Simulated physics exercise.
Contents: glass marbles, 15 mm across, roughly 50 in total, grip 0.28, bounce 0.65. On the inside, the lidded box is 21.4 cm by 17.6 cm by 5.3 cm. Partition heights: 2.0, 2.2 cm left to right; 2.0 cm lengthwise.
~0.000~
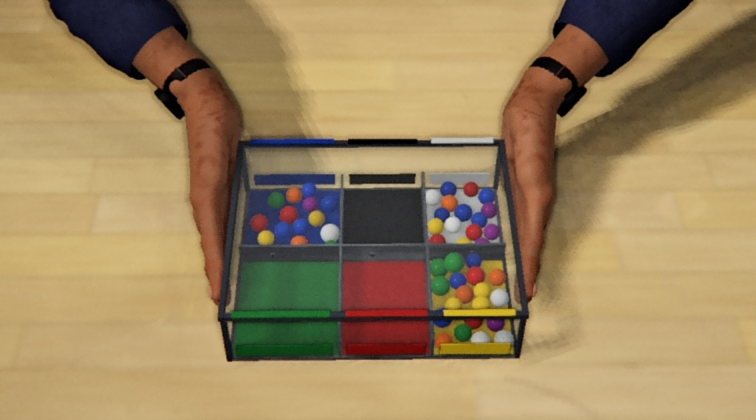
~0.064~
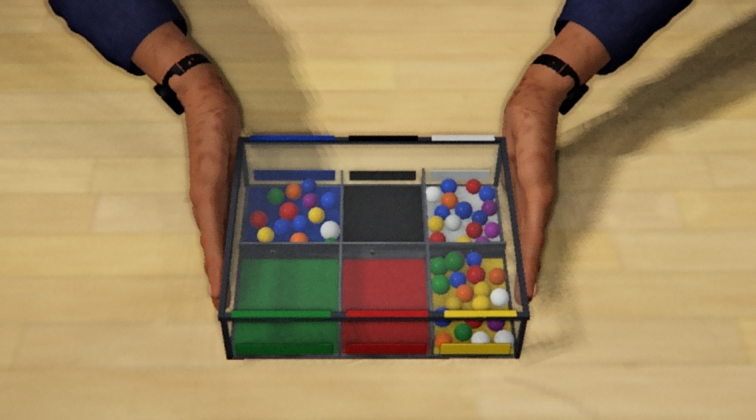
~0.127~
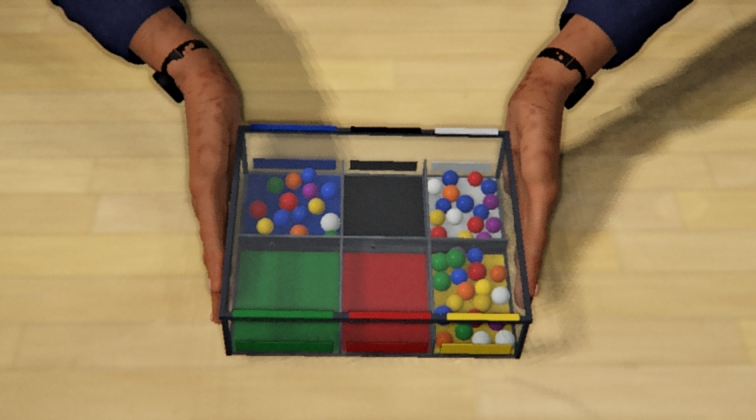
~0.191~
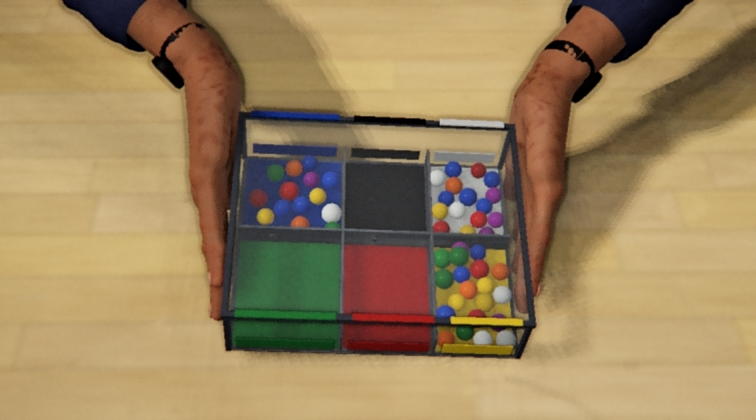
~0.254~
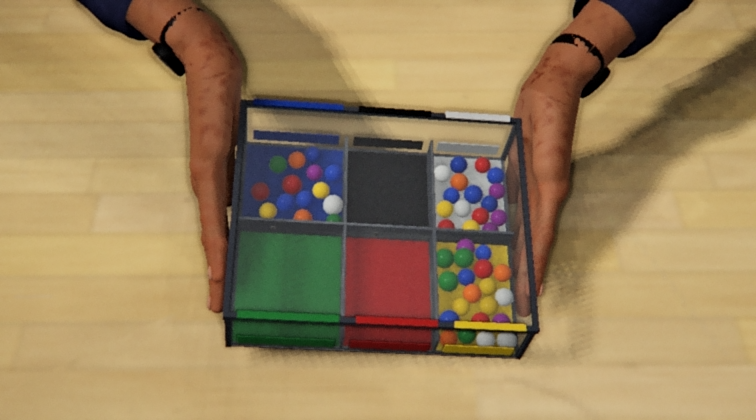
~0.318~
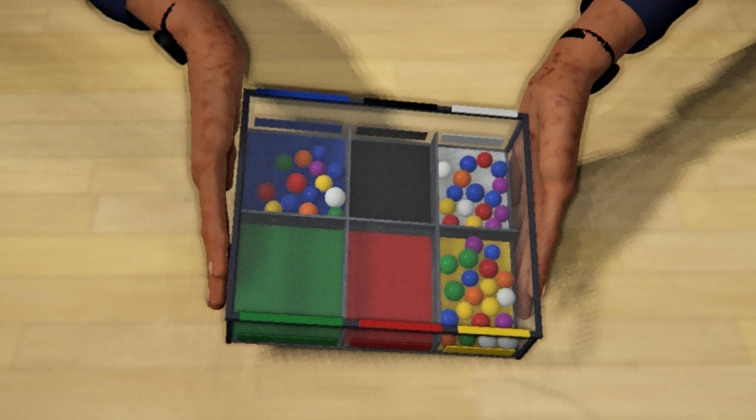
On a pale wooden floor, two hands held a clear lidded box of coloured sections and slowly tilted it toward its right front corner, while the small colourful balls inside shifted slightly within their sections.
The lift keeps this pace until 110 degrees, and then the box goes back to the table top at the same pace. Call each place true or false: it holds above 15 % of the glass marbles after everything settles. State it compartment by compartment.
Red compartment: True, blue compartment: False, green compartment: False, yellow compartment: True, white compartment: False, black compartment: False.
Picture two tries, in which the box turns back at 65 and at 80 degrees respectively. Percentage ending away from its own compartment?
I'd put them near 0 and 10 percent in that order.
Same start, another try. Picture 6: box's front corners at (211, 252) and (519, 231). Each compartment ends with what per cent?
Final shares: Red 0%, blue 45%, green 0%, yellow 0%, white 25%, black 30%.
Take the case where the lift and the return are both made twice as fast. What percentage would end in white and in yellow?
In that case white would keep 0 % and yellow would keep 75 %.
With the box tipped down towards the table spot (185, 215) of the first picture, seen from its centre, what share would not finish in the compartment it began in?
Estimate: Some 75 per cent.
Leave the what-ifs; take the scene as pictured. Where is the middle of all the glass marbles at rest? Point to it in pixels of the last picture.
Centre at rest, approx.: (461, 312) px.
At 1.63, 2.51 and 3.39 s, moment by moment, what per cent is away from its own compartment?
Estimates: 55 / 60 / 60.
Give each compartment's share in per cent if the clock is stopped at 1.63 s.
Red = 15, blue = 0, green = 10, yellow = 70, white = 5, black = 0 (per cent).
After 1.63 s, tilt 110 degrees; red 15 %, green 10 %, yellow 70 %, white 5 %.
After 2.51 s, tilt 49 degrees; red 20 %, yellow 80 %.
After 3.39 s, tilt 0 degrees; red 25 %, yellow 75 %.
At rest (4.3 s), red 25 %, blue 0 %, green 0 %, yellow 75 %, white 0 %, black 0 %.
